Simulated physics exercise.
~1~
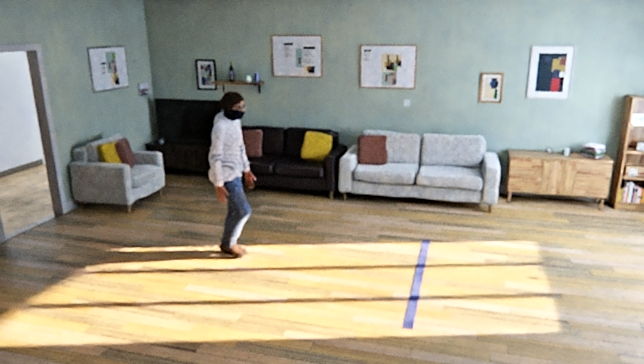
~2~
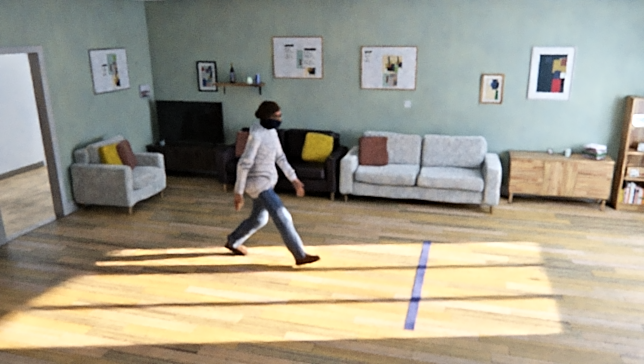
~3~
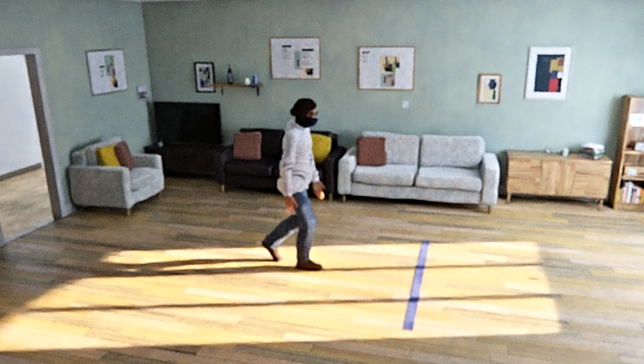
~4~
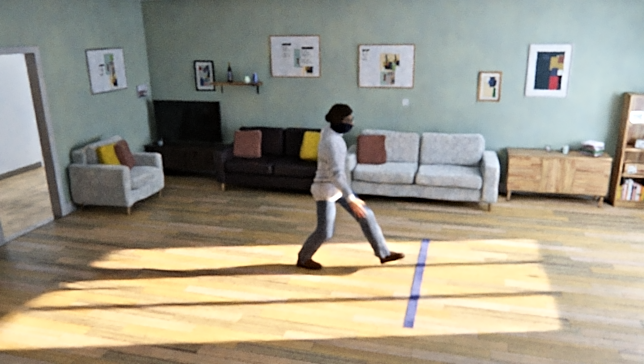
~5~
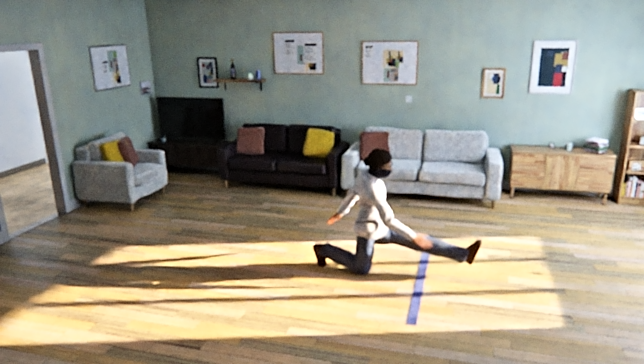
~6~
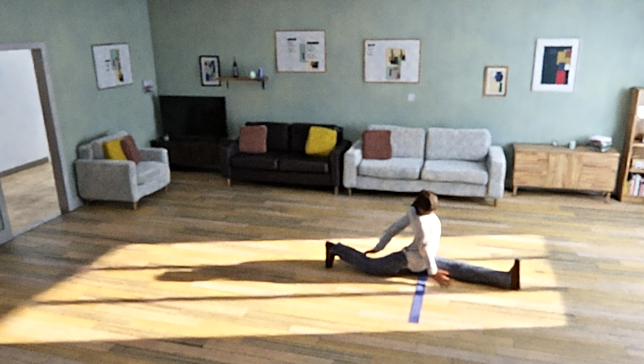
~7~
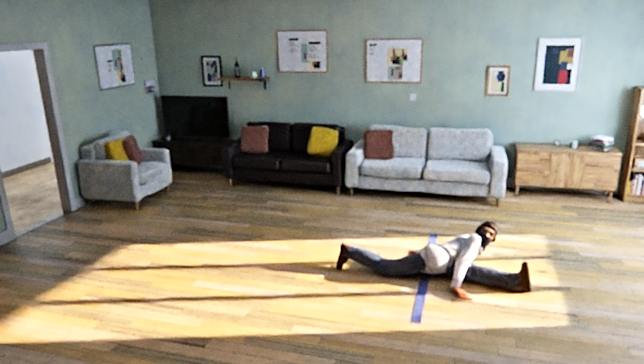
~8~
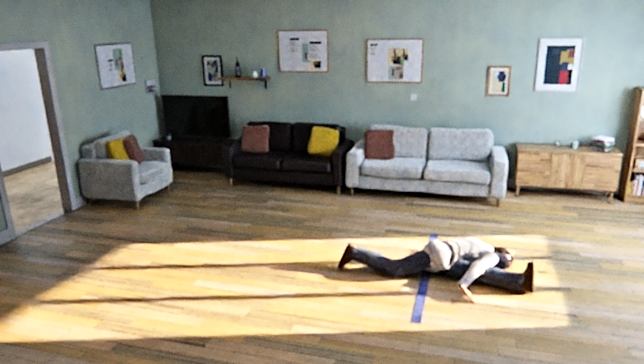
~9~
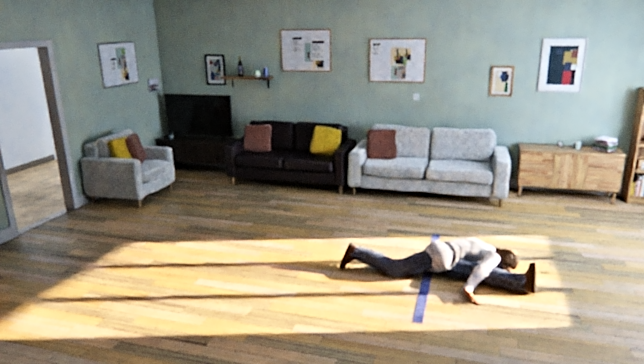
In a sunlit living room, a person walks right, drops into splits and folds forward across the blue strip.
